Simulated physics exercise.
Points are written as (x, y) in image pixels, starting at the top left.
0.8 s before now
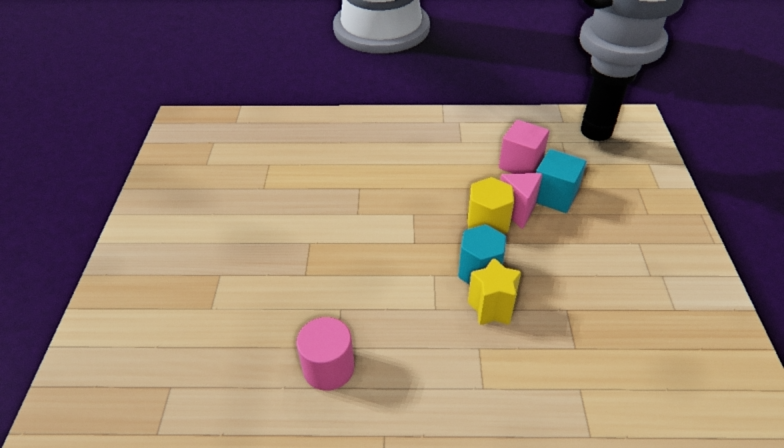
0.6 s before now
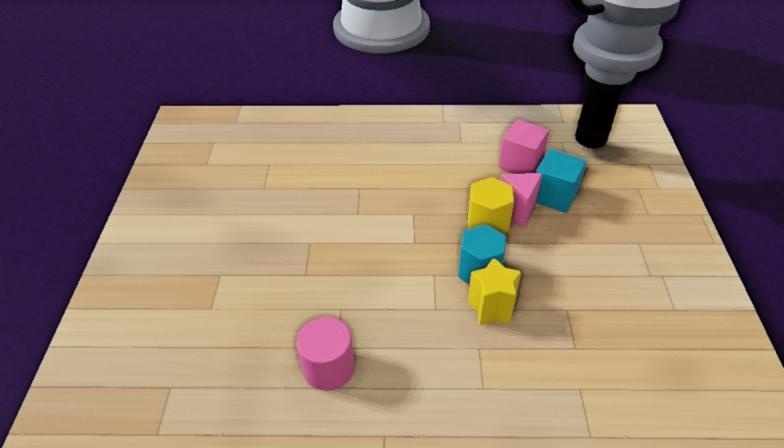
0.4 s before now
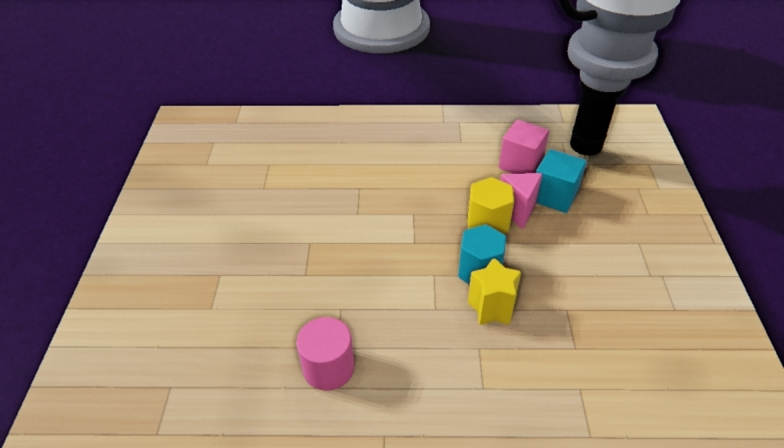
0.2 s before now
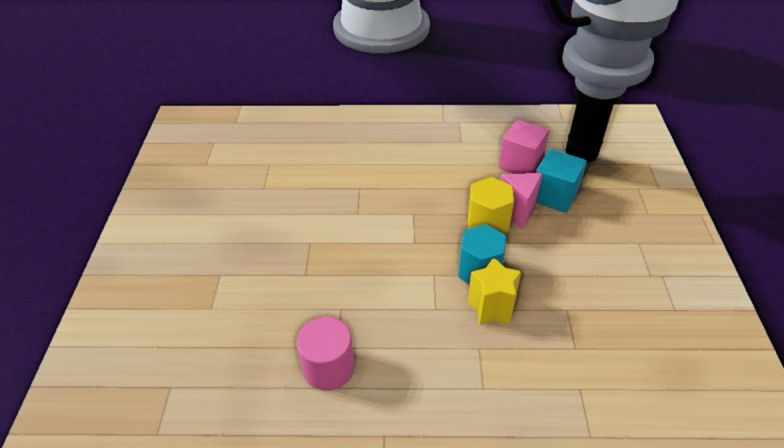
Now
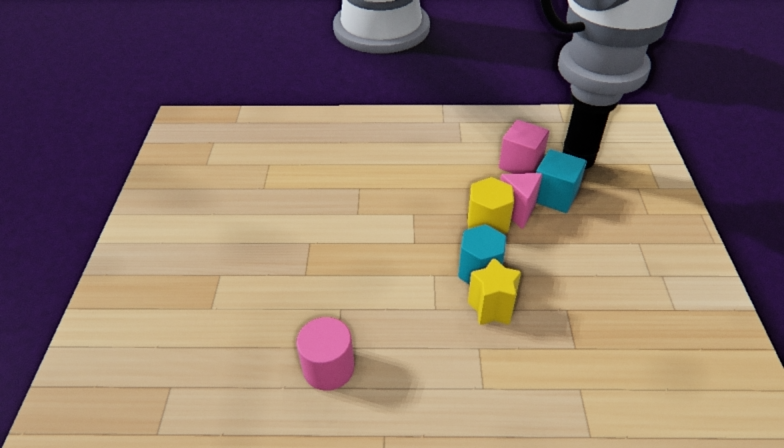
On a wooden tabletop, a robot arm's black rod moving slightly down and left toward a turquoise block, the colourful blocks staying still.
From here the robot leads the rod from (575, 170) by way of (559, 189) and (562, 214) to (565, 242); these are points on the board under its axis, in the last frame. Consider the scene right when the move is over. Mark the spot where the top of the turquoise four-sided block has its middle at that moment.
At (537, 225).
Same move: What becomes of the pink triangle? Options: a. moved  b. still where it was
Correct choice: A.
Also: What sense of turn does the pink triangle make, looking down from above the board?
Clockwise, from overhead.
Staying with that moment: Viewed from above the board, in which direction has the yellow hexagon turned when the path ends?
Its rotation is clockwise.
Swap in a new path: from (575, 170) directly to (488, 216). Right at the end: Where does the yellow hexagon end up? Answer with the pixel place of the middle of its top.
I'd say the yellow hexagon ends with its top centre at (467, 206).
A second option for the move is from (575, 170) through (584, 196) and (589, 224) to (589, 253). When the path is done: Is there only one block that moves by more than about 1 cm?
That would be a yes.
The first path, step by step. One third of the way, rod at (562, 179); pink triangle at (524, 194), turned 35° clockwise; turquoise four-sided block at (552, 180).
Two thirds of the way, rod at (564, 204); yellow hexagon at (484, 194), turned 15° clockwise; pink triangle at (514, 212), turned 55° clockwise; turquoise four-sided block at (547, 204), turned 25° clockwise.
At the end, rod at (568, 232); turquoise hexagon at (479, 242), turned 15° anticlockwise; yellow hexagon at (482, 194), turned 20° clockwise; pink triangle at (500, 220), turned 85° clockwise; turquoise four-sided block at (537, 225), turned 55° clockwise.
